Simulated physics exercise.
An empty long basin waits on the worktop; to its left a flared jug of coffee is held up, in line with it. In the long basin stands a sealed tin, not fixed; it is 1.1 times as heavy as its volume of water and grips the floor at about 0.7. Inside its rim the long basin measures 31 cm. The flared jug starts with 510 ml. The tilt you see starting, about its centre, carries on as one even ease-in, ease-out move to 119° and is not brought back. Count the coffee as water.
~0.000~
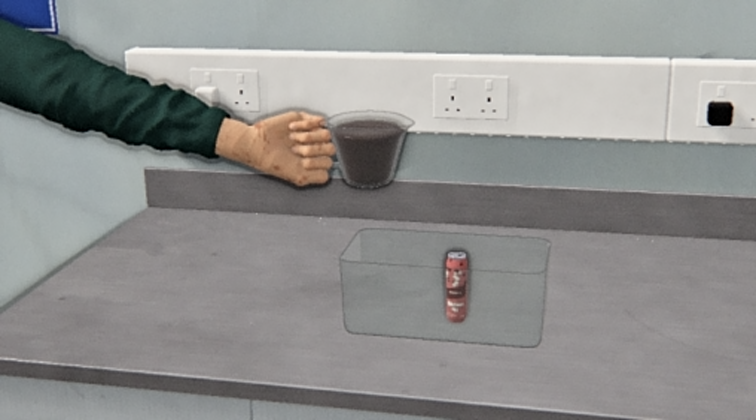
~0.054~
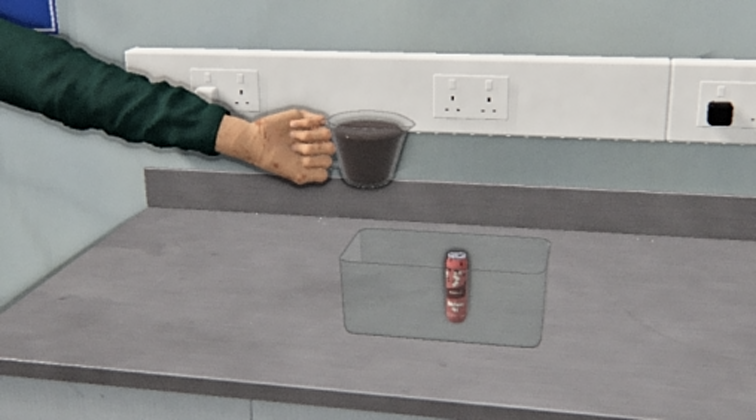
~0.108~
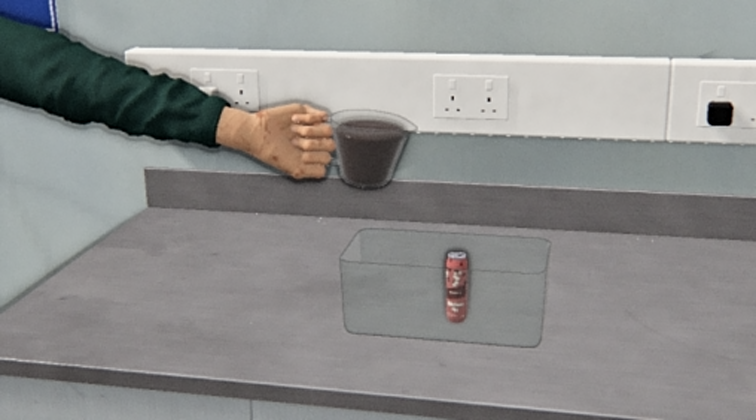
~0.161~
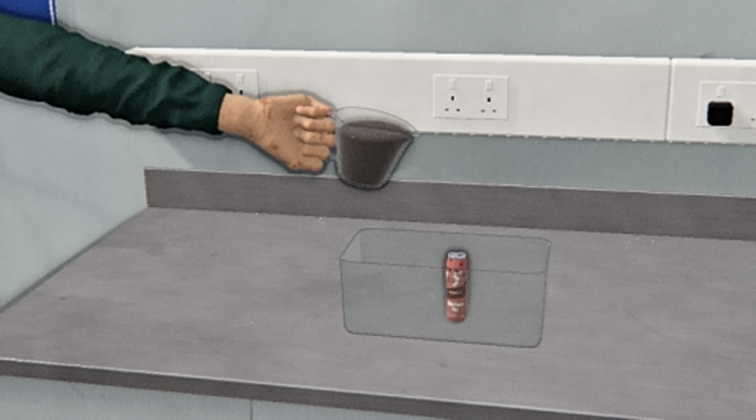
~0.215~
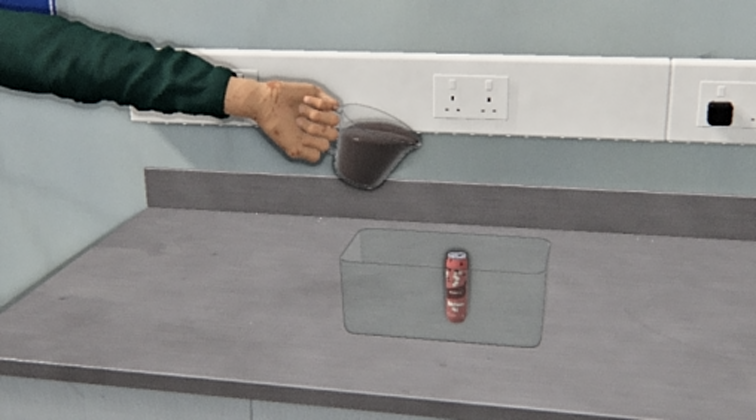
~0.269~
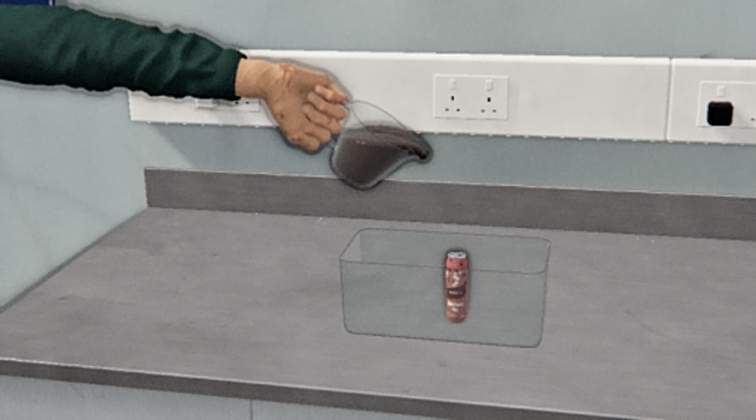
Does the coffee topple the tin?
It falls.
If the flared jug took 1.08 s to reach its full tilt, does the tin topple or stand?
Then it goes over.
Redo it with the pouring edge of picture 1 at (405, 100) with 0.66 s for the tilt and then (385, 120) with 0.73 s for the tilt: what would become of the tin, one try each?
First it falls; then it keeps standing.
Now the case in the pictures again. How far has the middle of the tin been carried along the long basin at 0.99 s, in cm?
Some 8 cm.
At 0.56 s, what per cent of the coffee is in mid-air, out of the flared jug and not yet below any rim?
About 32 per cent.
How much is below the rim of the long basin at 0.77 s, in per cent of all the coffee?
Near 98 in a hundred.
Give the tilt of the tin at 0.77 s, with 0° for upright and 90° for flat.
Near 15° from upright.
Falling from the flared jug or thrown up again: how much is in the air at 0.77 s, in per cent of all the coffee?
Near 3 in a hundred.
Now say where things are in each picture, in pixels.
In the first picture, it leans 0°; its right rim is at (415, 123); the coffee meets the walls at (334, 127) and (404, 130); the long basin's rim runs from (350, 245) to (548, 257); the tin's top is at (457, 258).
In the second picture, it leans 2°; its right rim is at (416, 124); the coffee meets the walls at (335, 126) and (405, 130).
In the third picture, it leans 6°; its right rim is at (418, 128); the coffee meets the walls at (337, 126) and (406, 132).
In the fourth picture, it leans 14°; its right rim is at (421, 135); the coffee meets the walls at (340, 126) and (410, 134).
In the fifth picture, it leans 24°; its right rim is at (423, 145); the coffee meets the walls at (343, 130) and (418, 139).
In the sixth picture, it leans 36°; its right rim is at (423, 156); the coffee meets the walls at (344, 134) and (420, 148); 4 per cent is over the edge.
By 0.56 s the tilt is 103° and 23 per cent is still to pour; the tin stands where it began.
By 0.77 s the tilt is 119° and 0 per cent is still to pour; the tin leans 17°.
By 0.99 s the tilt is 119° and 0 per cent is still to pour; the tin lies on its side.
By 1.23 s the tilt is 119° and 0 per cent is still to pour; the tin lies on its side.
At rest the tin lies on its side.
